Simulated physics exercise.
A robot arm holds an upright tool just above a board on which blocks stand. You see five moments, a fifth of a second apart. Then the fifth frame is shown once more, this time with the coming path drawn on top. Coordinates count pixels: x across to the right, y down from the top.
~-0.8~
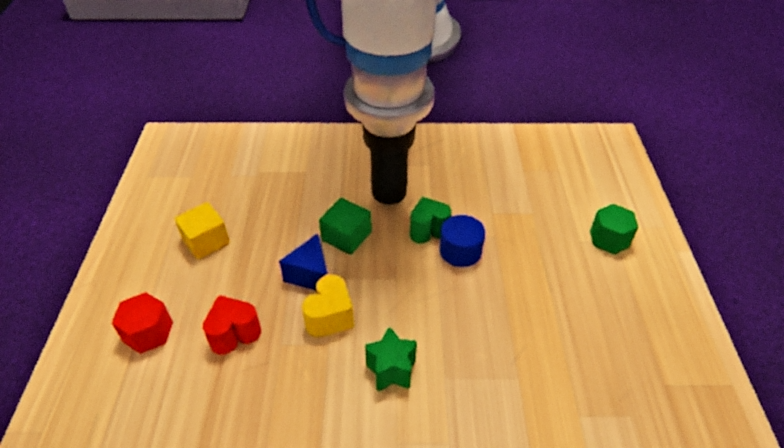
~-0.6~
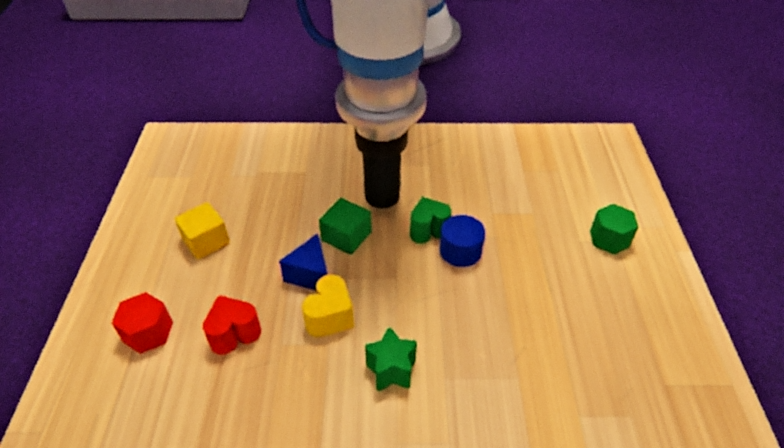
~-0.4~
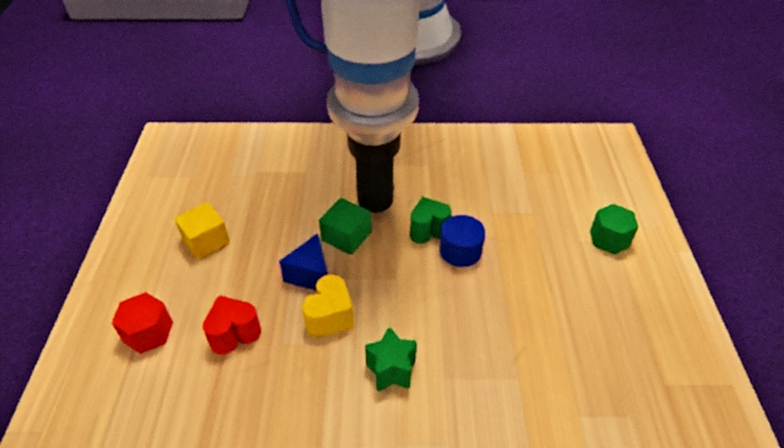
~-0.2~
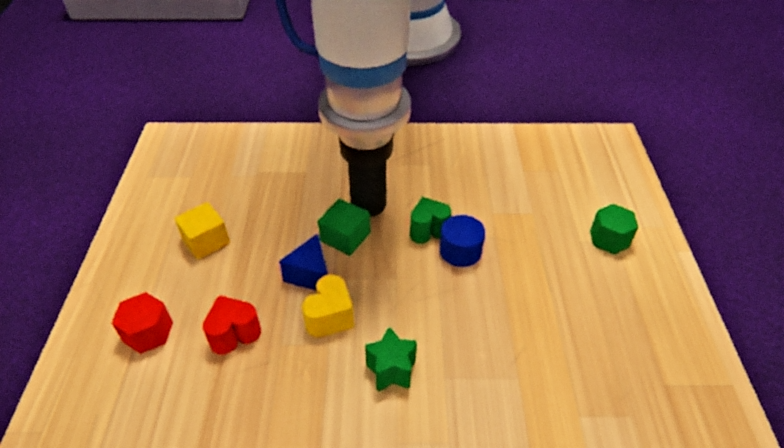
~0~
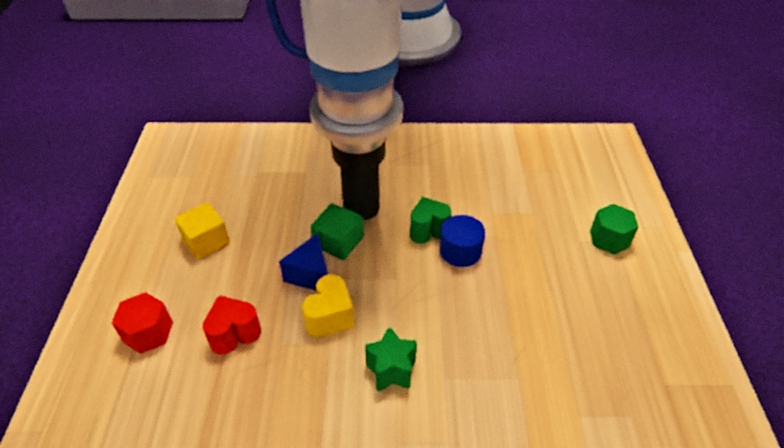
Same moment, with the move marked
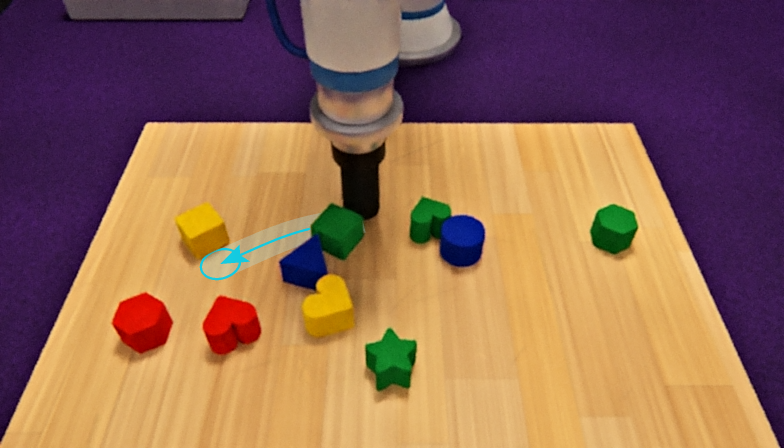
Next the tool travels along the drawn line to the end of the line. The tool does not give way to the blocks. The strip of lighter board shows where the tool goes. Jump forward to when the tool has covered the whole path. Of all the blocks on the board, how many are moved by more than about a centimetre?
I expect two blocks to move.
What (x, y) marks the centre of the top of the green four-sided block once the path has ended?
Its top centre lands on (261, 256).
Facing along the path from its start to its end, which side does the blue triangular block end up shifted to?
It's set to shift left.
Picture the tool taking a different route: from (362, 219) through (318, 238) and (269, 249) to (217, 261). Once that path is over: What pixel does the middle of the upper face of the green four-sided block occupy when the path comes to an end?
I think it will end close to (256, 262).
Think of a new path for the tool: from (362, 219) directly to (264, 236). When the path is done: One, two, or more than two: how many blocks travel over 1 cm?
That makes 2 blocks.
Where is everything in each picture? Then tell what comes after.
The first frame shows tool's lower end at (389, 193); red six-sided block at (138, 312); yellow four-sided block at (199, 220); blue triangular block at (308, 255); green four-sided block at (345, 215).
The second frame shows tool at (382, 197); blocks still.
The third frame shows tool at (376, 201); blocks still.
The fourth frame shows tool at (369, 205); blocks still.
The fifth frame shows tool at (362, 209); red six-sided block at (138, 312); yellow four-sided block at (199, 220); blue triangular block at (308, 255); green four-sided block at (337, 221).
Drawn move, from (362, 219) by way of (291, 234) to (221, 264).
The first path, step by step. One third of the way, tool at (311, 218); blue triangular block at (297, 268), turned 50° anticlockwise; green four-sided block at (294, 235), turned 20° anticlockwise.
Two thirds of the way, tool at (264, 233); blue triangular block at (293, 275), turned 90° anticlockwise; green four-sided block at (266, 252), turned 50° anticlockwise.
At the end, tool at (217, 253); red six-sided block still; yellow four-sided block still; blue triangular block at (293, 276), turned 100° anticlockwise; green four-sided block at (261, 256), turned 60° anticlockwise.
